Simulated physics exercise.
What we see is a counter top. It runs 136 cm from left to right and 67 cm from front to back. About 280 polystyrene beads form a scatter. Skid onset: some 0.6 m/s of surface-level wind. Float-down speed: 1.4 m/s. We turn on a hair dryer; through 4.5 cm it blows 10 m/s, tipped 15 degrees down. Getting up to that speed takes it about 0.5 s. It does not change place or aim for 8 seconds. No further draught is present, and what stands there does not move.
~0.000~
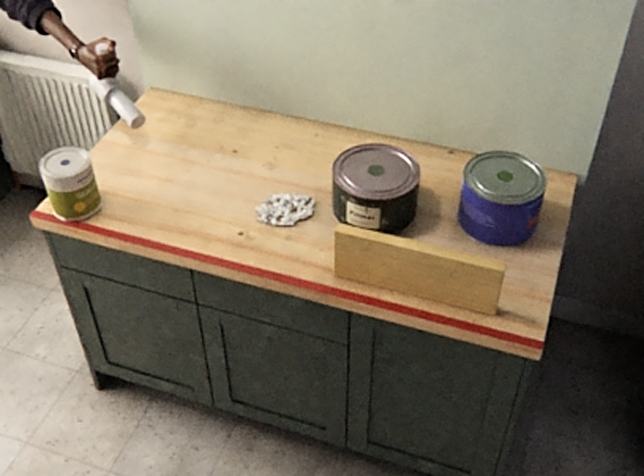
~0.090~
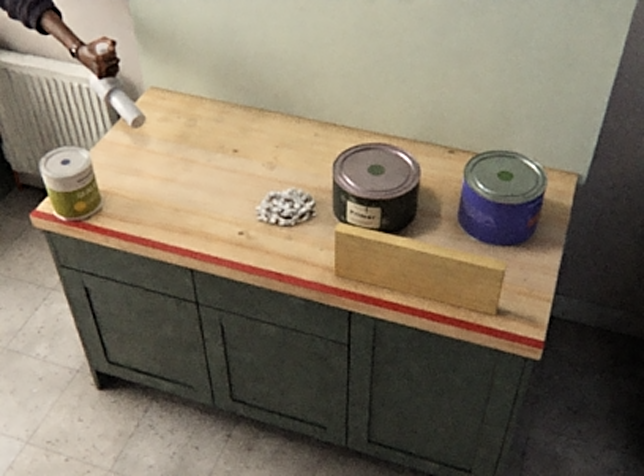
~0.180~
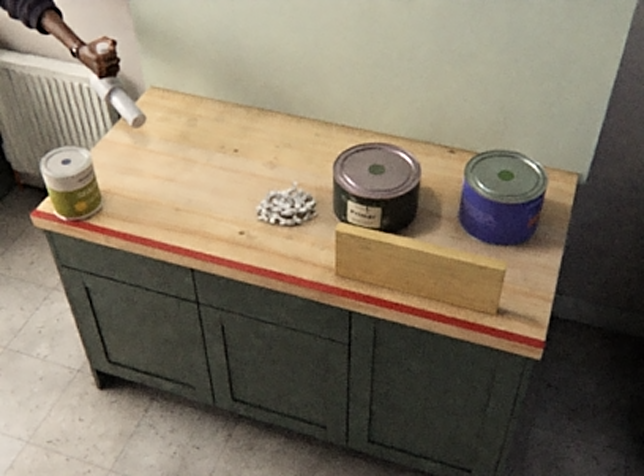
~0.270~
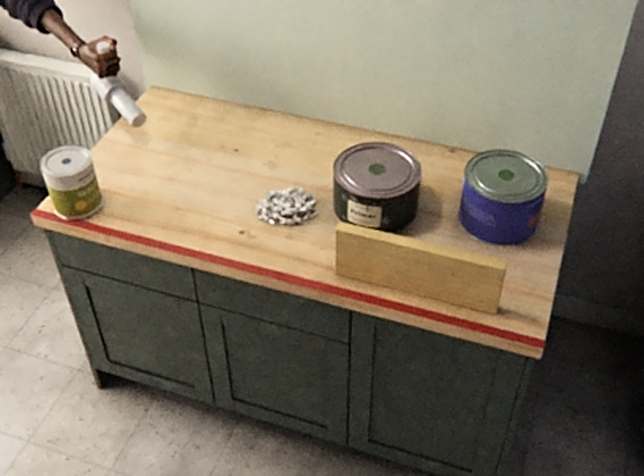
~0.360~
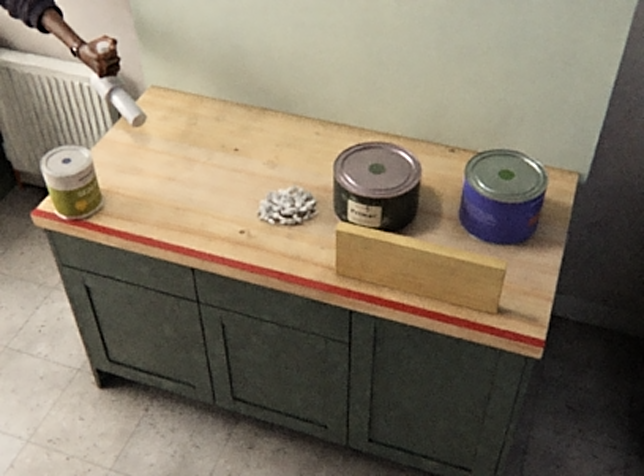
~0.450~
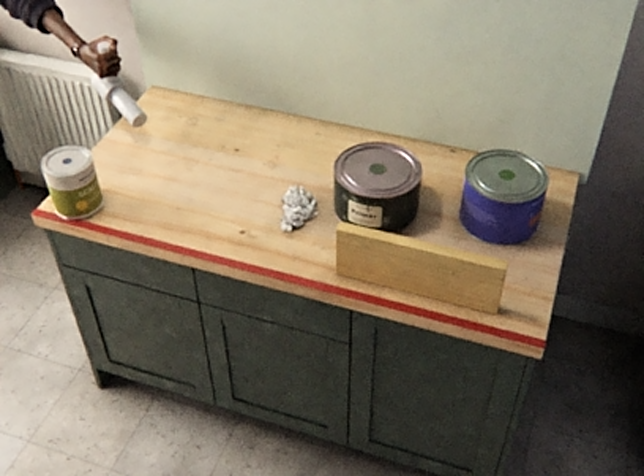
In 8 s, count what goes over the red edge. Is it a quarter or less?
Yes, it is a quarter or less.
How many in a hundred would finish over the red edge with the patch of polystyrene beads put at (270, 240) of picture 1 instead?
Share at the end: Near 70 %.
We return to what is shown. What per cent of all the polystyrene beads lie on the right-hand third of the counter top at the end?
15 %.
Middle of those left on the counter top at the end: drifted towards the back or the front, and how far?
It has moved to the far side by around 35 cm.
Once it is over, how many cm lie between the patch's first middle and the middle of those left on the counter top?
The middle ends up about 65 cm from the start.
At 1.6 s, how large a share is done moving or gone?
Roughly 60 % of them.
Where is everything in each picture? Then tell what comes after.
In the first picture, the middle of the polystyrene beads is near (287, 211), none has stirred yet and the mouth of the hair dryer is at (138, 122).
In the second picture, the middle of the polystyrene beads is near (288, 206), none has stirred yet and the red edge is centred on (264, 277).
In the third picture, the middle of the polystyrene beads is near (288, 206), about 1 % have left their places, the top of a large tin is at (377, 169) and the top of a board is at (420, 245).
In the fourth picture, the middle of the polystyrene beads is near (288, 205) and about 1 % have left their places.
In the fifth picture, the middle of the polystyrene beads is near (289, 205) and about 1 % have left their places.
In the sixth picture, the middle of the polystyrene beads is near (300, 208), the farthest in sight from the hair dryer is at (316, 214) and about 45 % have left their places.
After 1.6 s, 0 % are over the red edge; the middle of those still in play is near (338, 218); 59 % have settled or left.
After 2.6 s, 0 % are over the red edge; the middle of those still in play is near (435, 157); 72 % have settled or left.
After 4.4 s, 0 % are over the red edge; the middle of those still in play is near (510, 163); 74 % have settled or left.
After 8.0 s, at the end, 0 % are over the red edge; the middle of those still in play is near (521, 167).
